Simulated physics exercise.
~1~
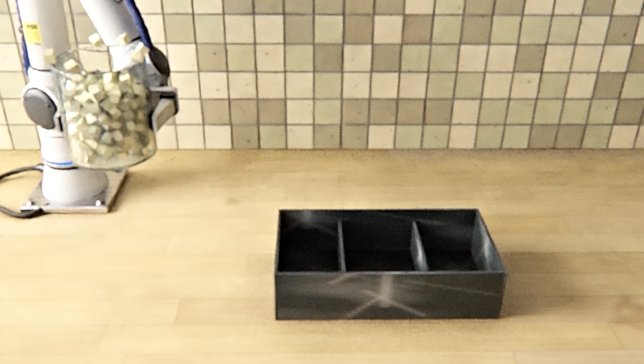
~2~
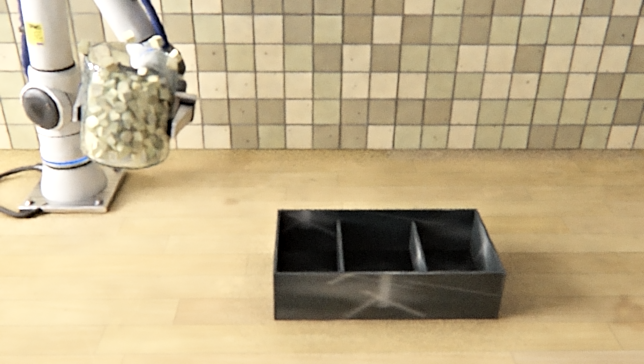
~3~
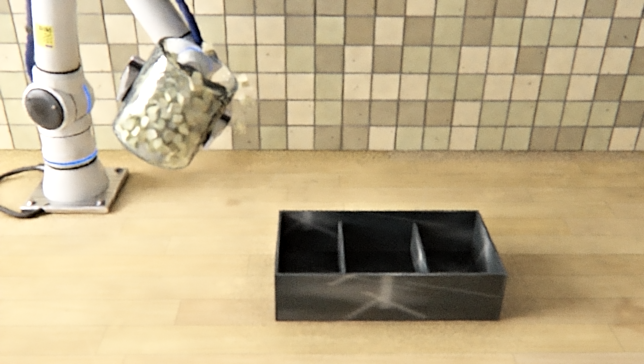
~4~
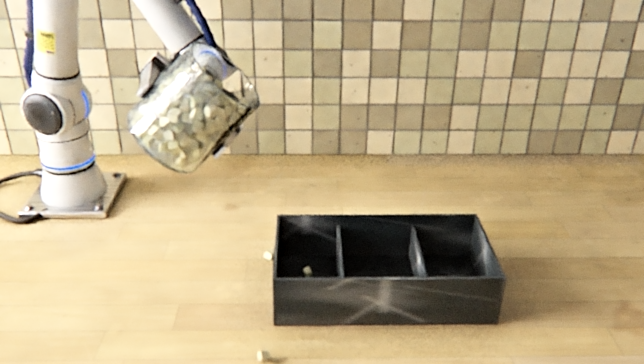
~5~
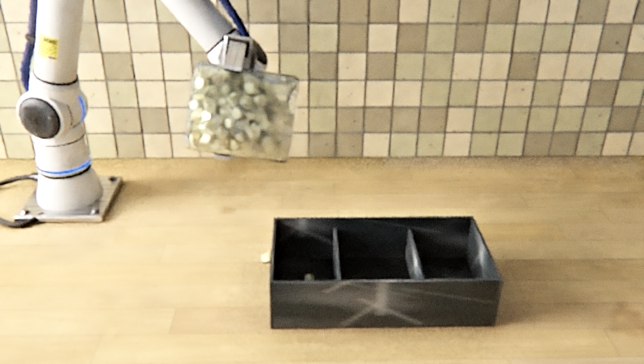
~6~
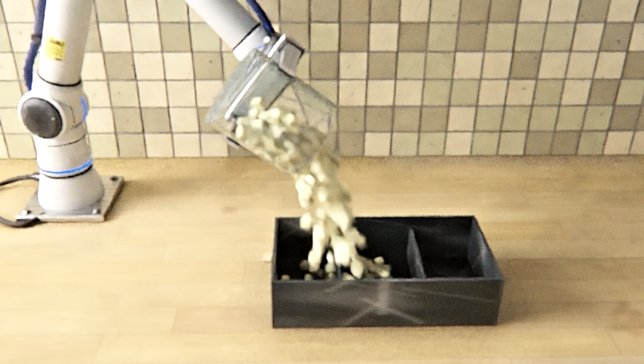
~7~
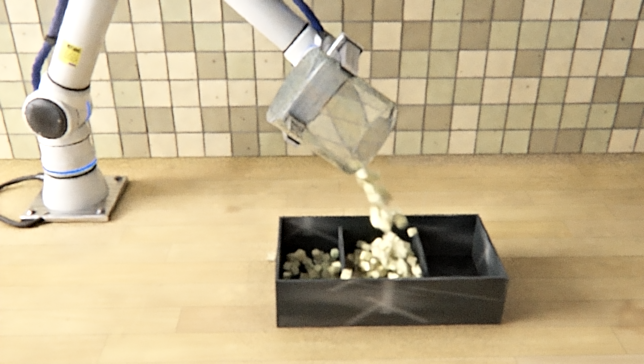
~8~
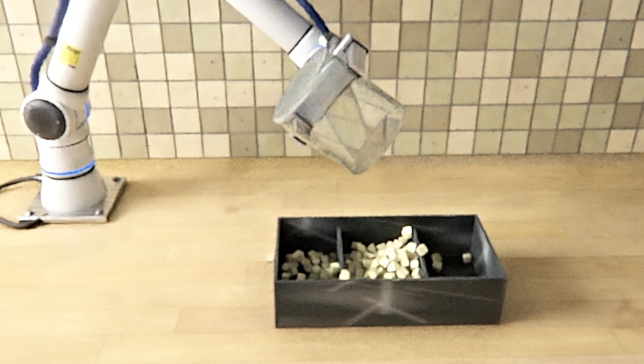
At first, a robot arm on the left holds a clear tumbler full of pale vegetable dice above a wooden table, with a black three-part box standing to the right. The arm carries the tumbler rightward and tips it, and a few stray pieces drop, one landing on the table in front of the box. Tilting further as it nears the box, the tumbler pours a thick stream into the left part. It moves on, and the thinning stream falls into the middle. Finally the emptied tumbler hangs tipped above the box, with most dice heaped in the middle, fewer on the left, and only a few on the right.
